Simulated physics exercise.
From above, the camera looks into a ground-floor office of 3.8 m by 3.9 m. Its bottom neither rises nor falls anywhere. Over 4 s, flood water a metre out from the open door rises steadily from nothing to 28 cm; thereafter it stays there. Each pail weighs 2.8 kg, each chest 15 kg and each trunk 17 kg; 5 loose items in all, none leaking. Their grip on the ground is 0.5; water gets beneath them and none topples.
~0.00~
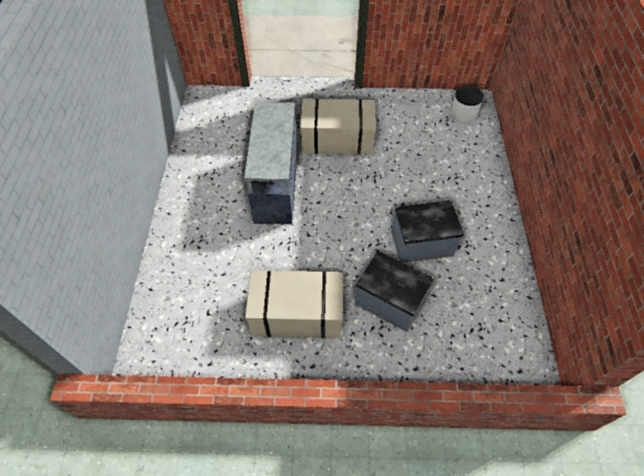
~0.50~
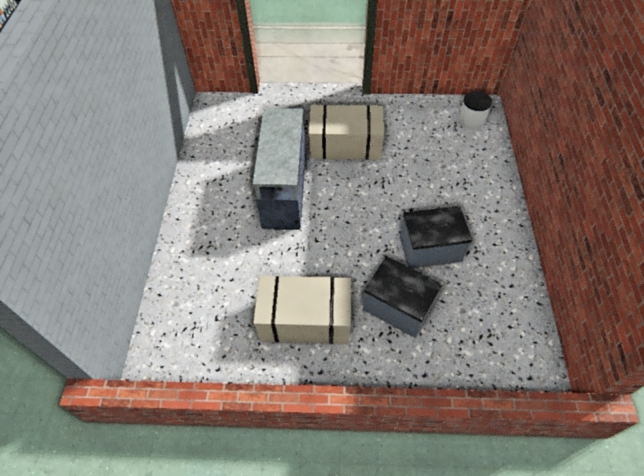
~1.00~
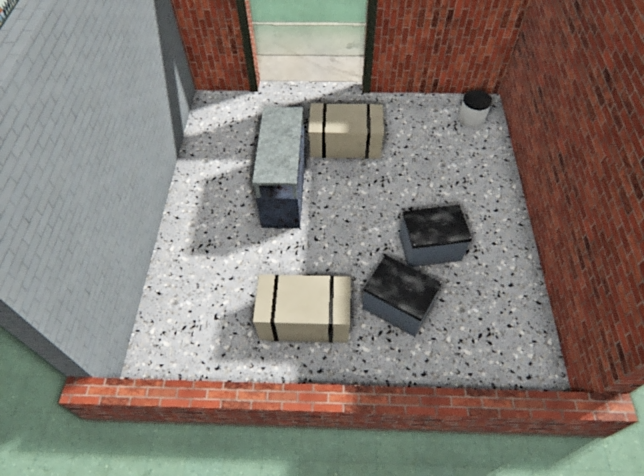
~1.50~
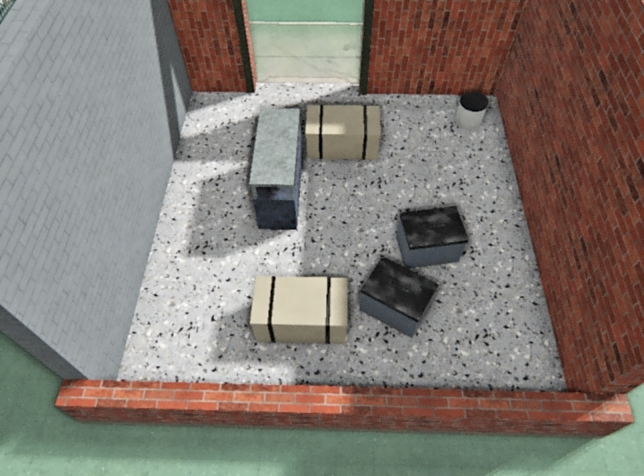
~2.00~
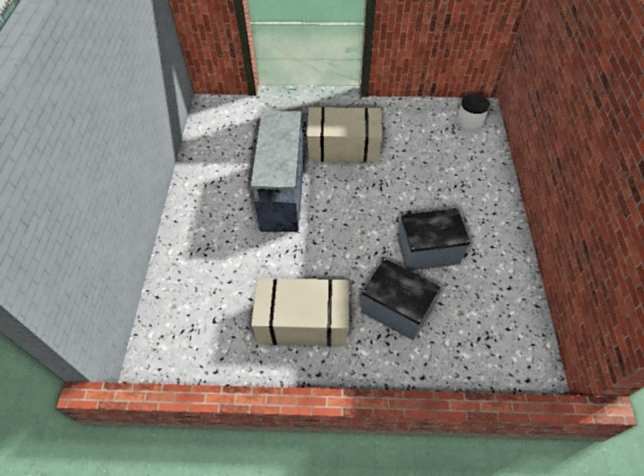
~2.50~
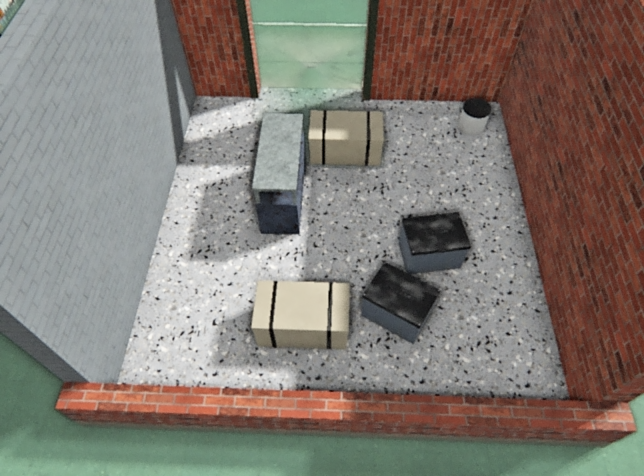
A roofless room with a speckled floor, brick walls and a grey wall on the left is seen from above, holding pale strapped boxes, dark-topped blocks and a small pail. The view shifts slightly, then a thin greenish sheen appears around the doorway at the back, while every object stays put.
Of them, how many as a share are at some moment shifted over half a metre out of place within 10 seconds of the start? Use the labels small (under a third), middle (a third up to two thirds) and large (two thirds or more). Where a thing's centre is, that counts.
Large.
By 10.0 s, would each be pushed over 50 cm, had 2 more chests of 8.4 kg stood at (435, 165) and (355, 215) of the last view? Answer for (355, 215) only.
Above the mark.
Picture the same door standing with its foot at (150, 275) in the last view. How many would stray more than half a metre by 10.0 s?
Then the count would be 5.
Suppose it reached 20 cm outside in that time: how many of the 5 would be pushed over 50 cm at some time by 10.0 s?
You'd get 4 in that case.
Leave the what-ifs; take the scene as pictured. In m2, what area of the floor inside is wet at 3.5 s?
My estimate is roughly 3.5 m2.
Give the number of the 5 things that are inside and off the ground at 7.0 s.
Tally: 4 of them.
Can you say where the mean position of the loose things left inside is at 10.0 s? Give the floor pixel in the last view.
The centre sits near (399, 261).
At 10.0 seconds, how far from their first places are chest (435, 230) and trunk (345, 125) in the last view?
120 cm and 200 cm respectively.
After 3.5 s 0 of 5 are over 50 cm from their spots; 0 afloat.
After 4.5 s 1 of 5 are over 50 cm from their spots; 0 afloat.
After 7.0 s 3 of 5 are over 50 cm from their spots; 4 afloat.
After 10.0 s 4 of 5 are over 50 cm from their spots, and 5 have been at some point; 5 afloat.
